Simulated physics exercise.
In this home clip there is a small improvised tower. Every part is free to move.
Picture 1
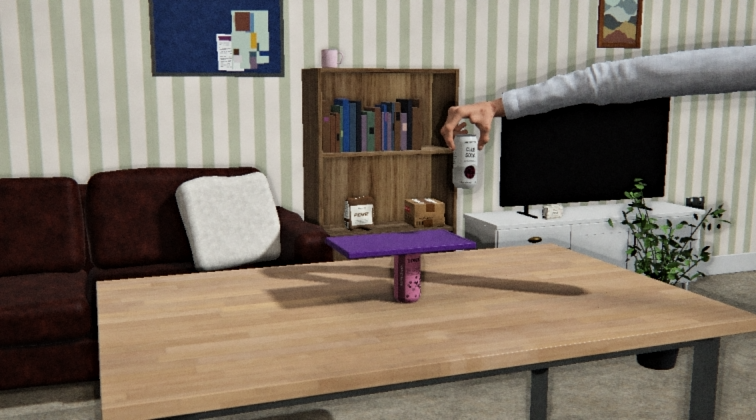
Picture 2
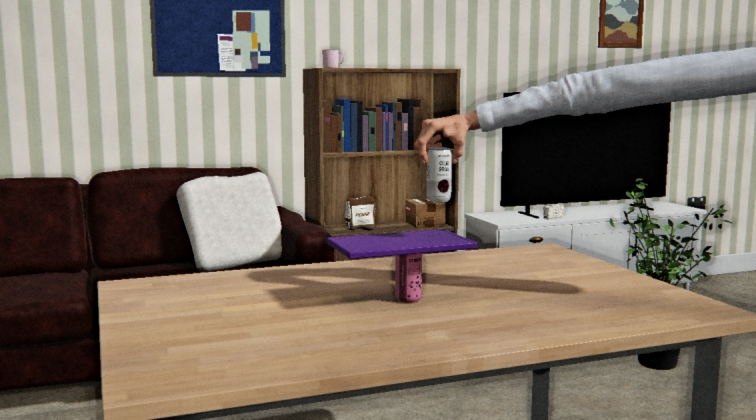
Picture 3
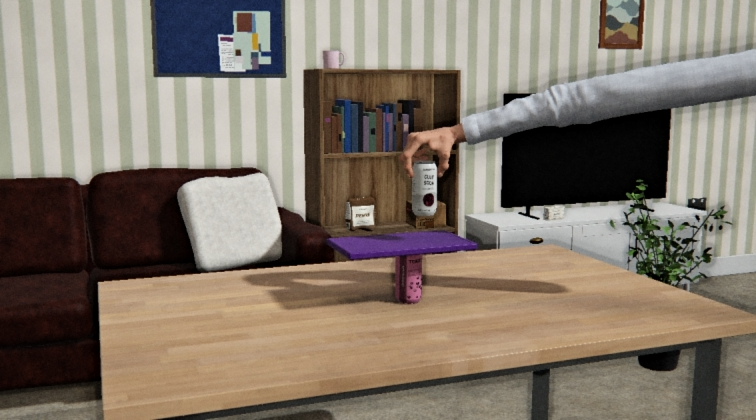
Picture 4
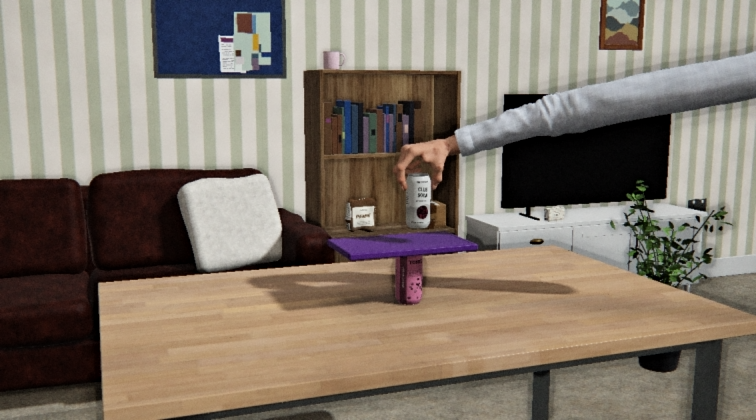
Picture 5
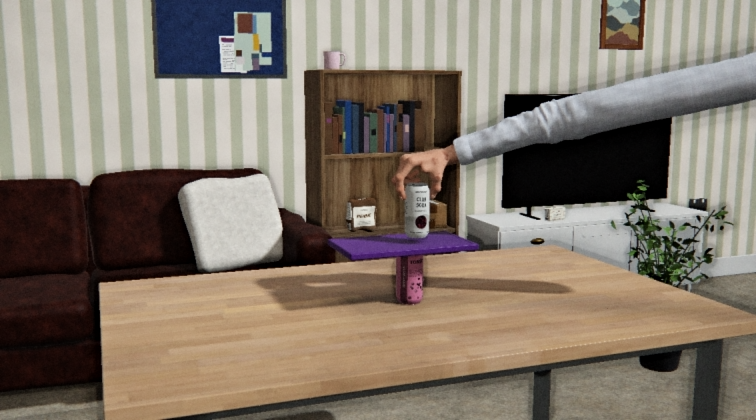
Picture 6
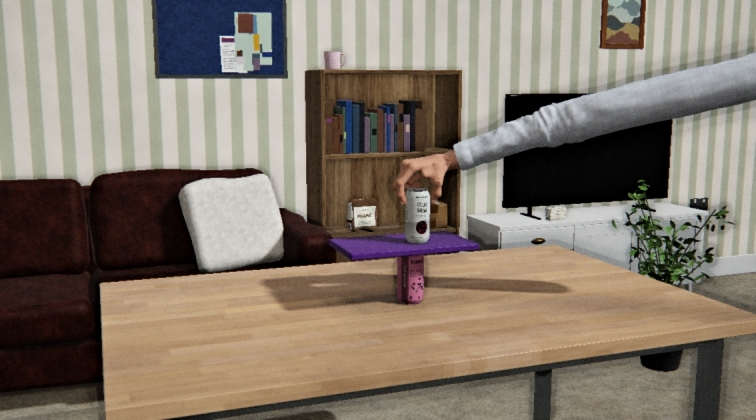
To begin with, a hand reaching in from the right holds a white can above a purple lid balanced on a pink can on a wooden table. The hand moves the can left and downward, then sets it on the lid, still gripping it, while the lid barely shifts.
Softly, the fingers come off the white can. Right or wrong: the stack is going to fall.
Wrong, it stays up.
Then, 0.20 s after the last picture, nothing has stirred.
Then, 0.50 s after the last picture, white can resting near (417, 216).
At rest, all 3 in place. Seen from the same camera at the end, white can near (417, 216). The stack keeps its balance.
